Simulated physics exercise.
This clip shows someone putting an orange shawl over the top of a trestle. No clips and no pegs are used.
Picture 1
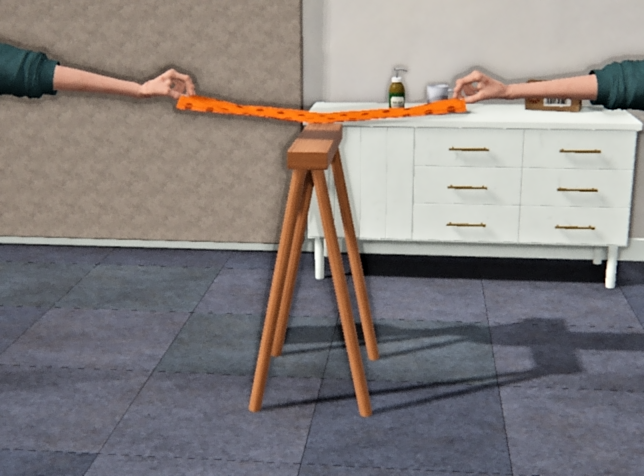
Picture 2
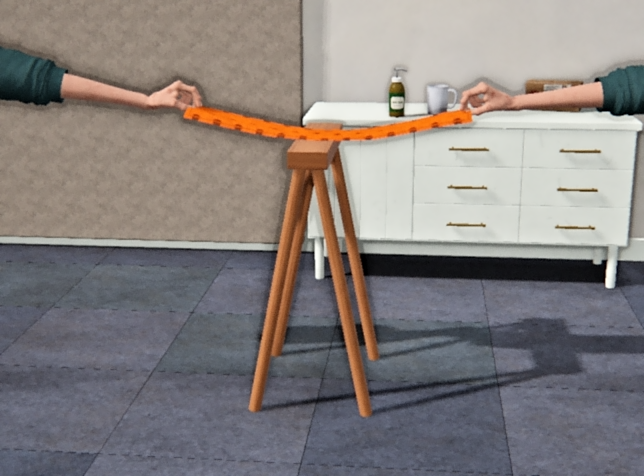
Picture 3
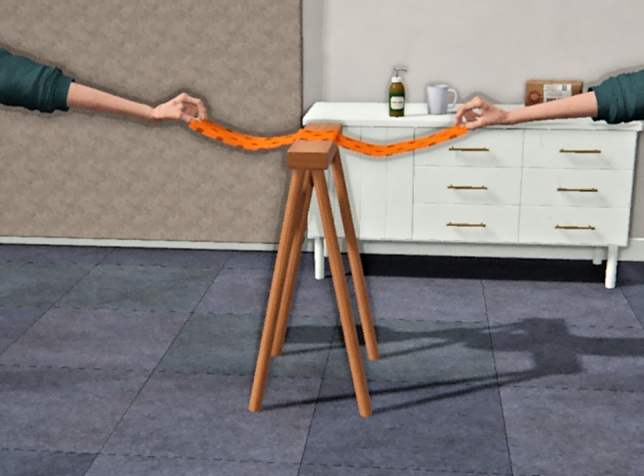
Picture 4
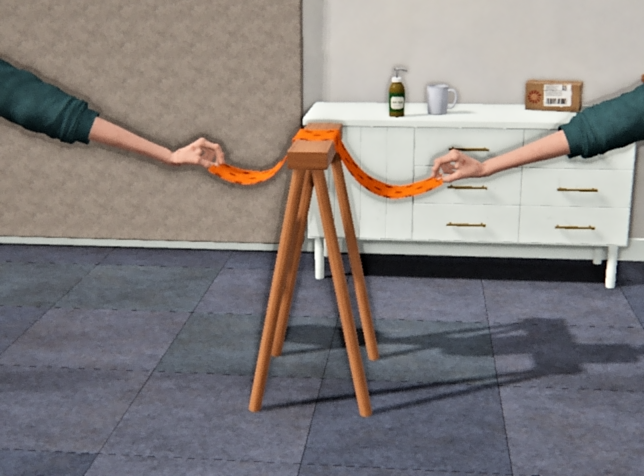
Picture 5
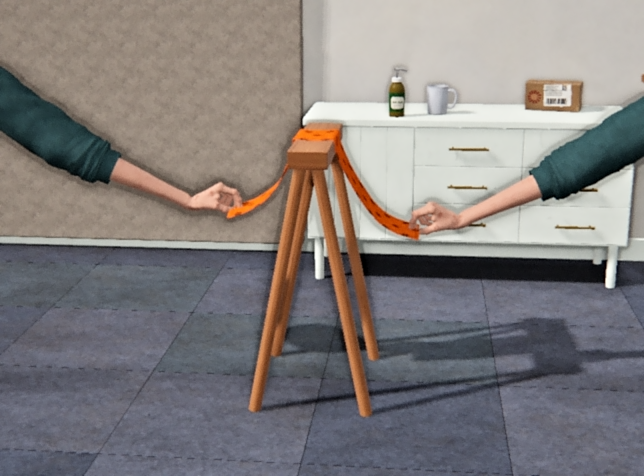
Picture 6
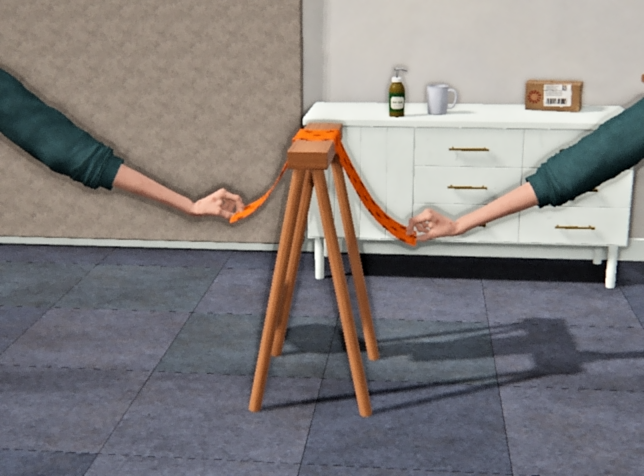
A bright orange patterned strip of cloth is held at each end by two hands in dark green sleeves, over a brown wooden trestle in a room seen from a fixed, level view. Behind stand a beige wall panel and a white chest of drawers with a green bottle, pale mug and brown box on top. The hands lower and draw inward, and the cloth sags, settles across the trestle top and curves down both sides.
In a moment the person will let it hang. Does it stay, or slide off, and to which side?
Doesn't budge.
Then, 0.54 s after the last picture, shawl hanging on both sides, left end near (335, 236), right end near (303, 261).
Then, 1.36 s after the last picture, shawl hanging on both sides, left end near (318, 241), right end near (335, 267).
At rest, shawl hanging on both sides, left end near (289, 242), right end near (330, 267). The orange shawl hangs there.
